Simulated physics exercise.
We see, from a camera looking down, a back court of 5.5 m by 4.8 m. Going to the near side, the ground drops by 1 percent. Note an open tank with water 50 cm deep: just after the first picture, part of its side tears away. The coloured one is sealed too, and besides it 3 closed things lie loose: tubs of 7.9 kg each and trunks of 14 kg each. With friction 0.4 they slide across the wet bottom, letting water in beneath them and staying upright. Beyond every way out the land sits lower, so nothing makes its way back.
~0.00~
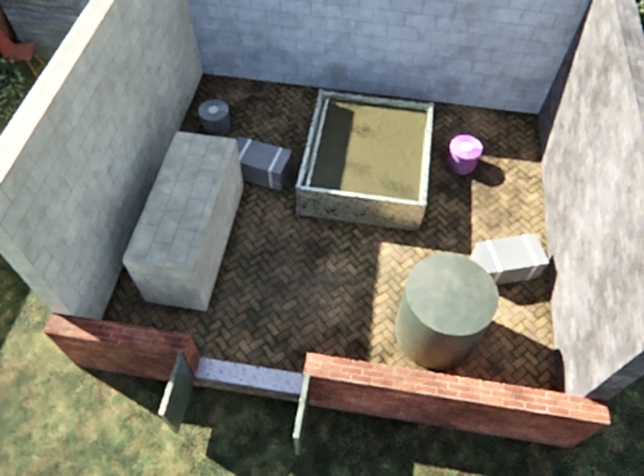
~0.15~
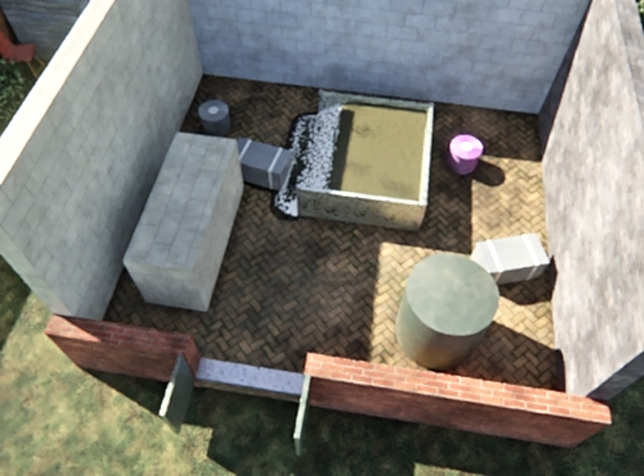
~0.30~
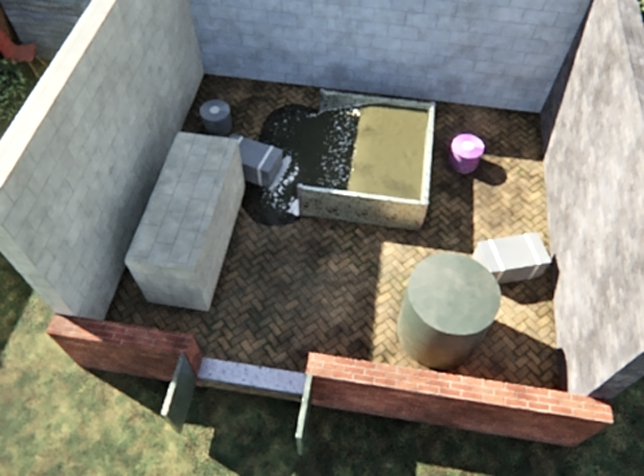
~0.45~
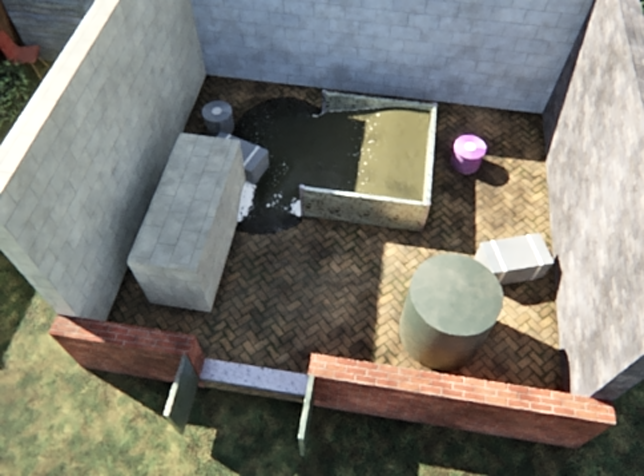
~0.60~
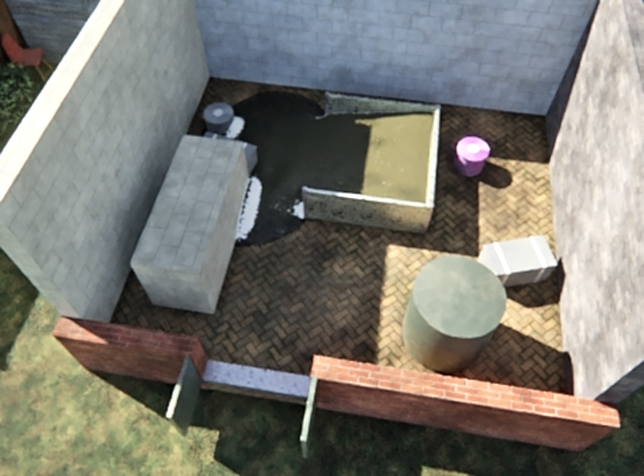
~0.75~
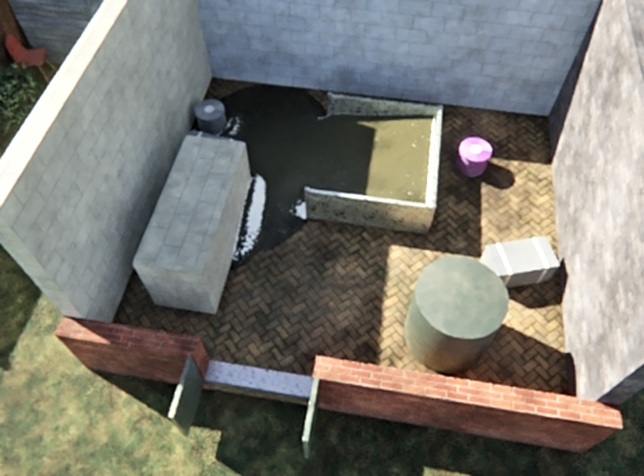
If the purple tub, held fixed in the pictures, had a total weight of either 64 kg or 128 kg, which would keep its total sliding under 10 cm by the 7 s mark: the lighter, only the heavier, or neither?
The lighter one would.
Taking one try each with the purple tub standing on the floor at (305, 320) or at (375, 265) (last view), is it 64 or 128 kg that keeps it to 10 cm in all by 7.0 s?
Light one suffices, then light one suffices.
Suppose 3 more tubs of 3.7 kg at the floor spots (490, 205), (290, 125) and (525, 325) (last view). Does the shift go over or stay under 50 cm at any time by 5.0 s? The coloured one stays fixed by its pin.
Order as listed: Inside the limit, outside the limit, inside the limit.
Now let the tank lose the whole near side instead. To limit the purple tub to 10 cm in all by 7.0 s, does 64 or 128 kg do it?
So the lighter choice.
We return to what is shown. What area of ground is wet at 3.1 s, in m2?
Roughly 15 m2 of it is wet.
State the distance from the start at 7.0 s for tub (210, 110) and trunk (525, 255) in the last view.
In order, they end up 450 cm and 40 cm from where they began.
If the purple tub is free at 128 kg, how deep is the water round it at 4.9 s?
1 cm, roughly.
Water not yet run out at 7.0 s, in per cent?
Somewhere near 84 percent, give or take.
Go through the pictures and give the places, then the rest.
In the first picture, the purple tub at (466, 147) rests on the ground; 2.8 m2 under water; 0 of 4 have shifted.
In the second picture, the purple tub at (467, 147), on the bottom; 3.7 m2 under water; 0 of 4 have shifted.
In the third picture, the purple tub at (468, 146) rests on the ground; water covers 4.6 m2; 1 of 4 have shifted.
In the fourth picture, the purple tub at (470, 147), on the bottom; water covers 5.6 m2; 1 of 4 have shifted.
In the fifth picture, the purple tub at (473, 149), on the bottom; water covers 6.5 m2; 1 of 4 have shifted.
In the sixth picture, the purple tub at (476, 149) rests on the ground; water covers 7.4 m2; 2 of 4 have shifted.
After 1.4 s the purple tub would be 0 cm from its start with 64 kg and 0 cm from its start with 128 kg; 0 cm of water round it then.
After 3.1 s the purple tub would be 0 cm from its start with 64 kg and 0 cm from its start with 128 kg; 0 cm of water round it then.
After 4.9 s the purple tub would be 0 cm from its start with 64 kg and 0 cm from its start with 128 kg; 1 cm of water round it then.
After 7.0 s the purple tub would be 0 cm from its start with 64 kg and 0 cm from its start with 128 kg; 2 cm of water round it then.
